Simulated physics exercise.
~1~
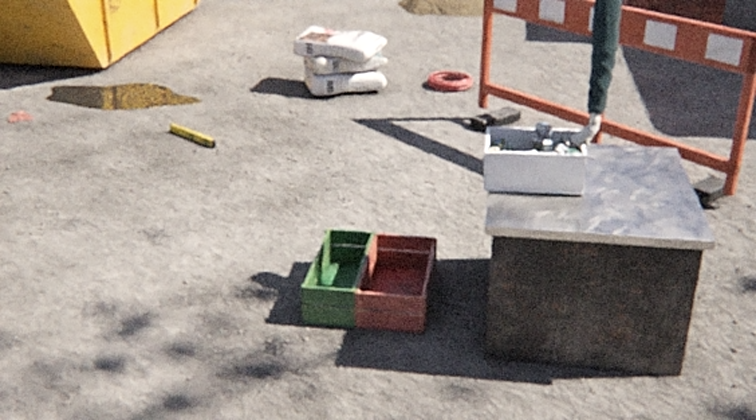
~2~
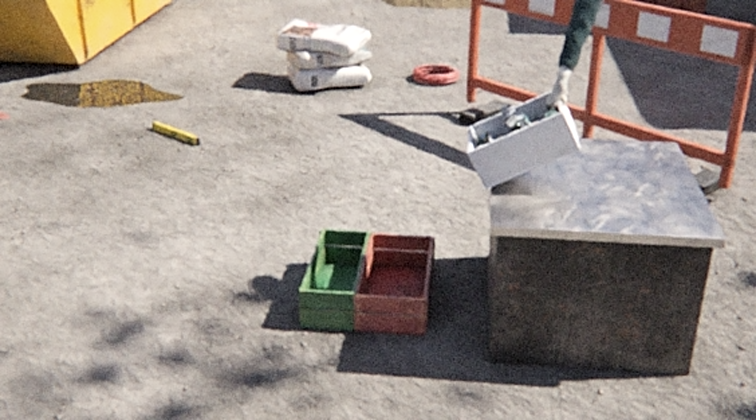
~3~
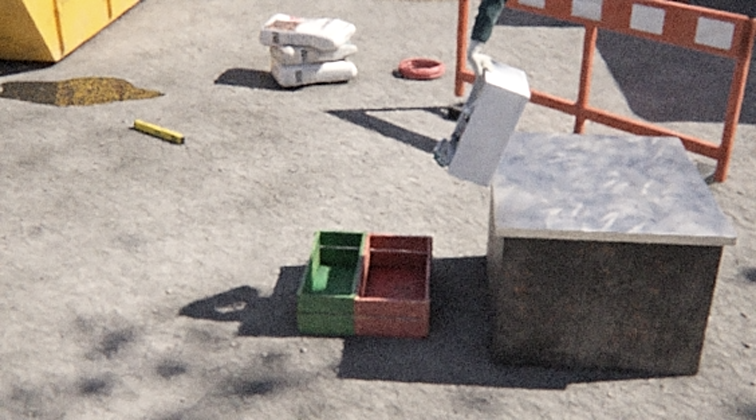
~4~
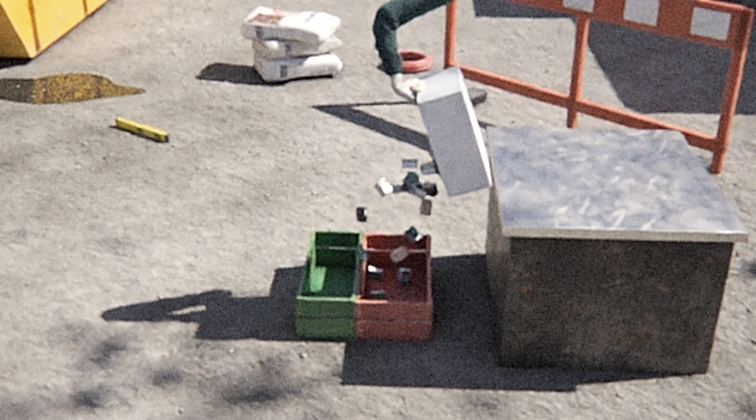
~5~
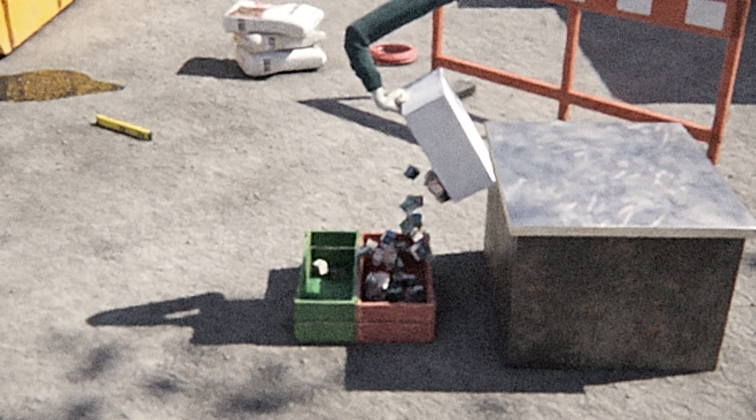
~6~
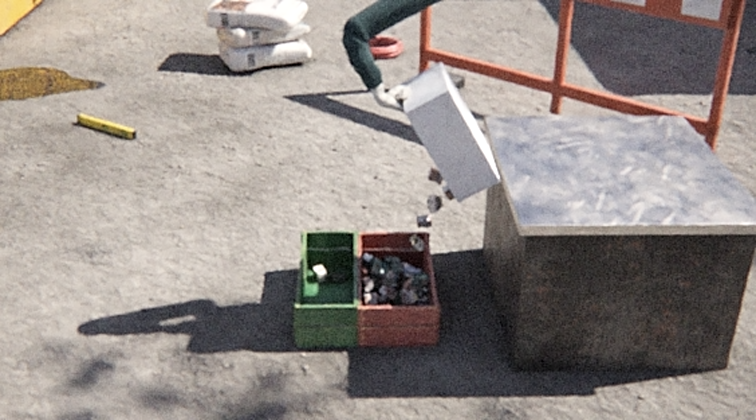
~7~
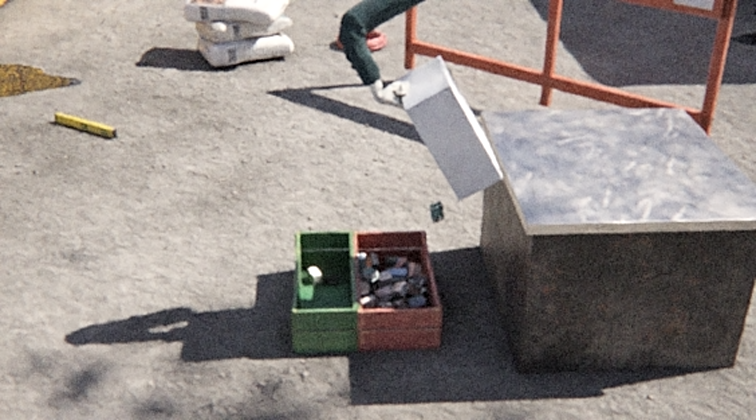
A white crate full of small grey pieces sits on a metal-topped bench at the right of a sunlit yard, seen from slightly above as the view drifts gently. On the ground to its left stand an empty red tote and, beyond it, an empty green bin, with pale sacks, a yellow bar and an orange barrier behind. A dark-sleeved arm with a pale hand lifts the crate's edge and tips it leftward past the bench. The pieces tumble out, mostly into the red tote, while one pale piece shows in the green bin. The stream thins until a last bit is falling, the crate still held steeply tilted.
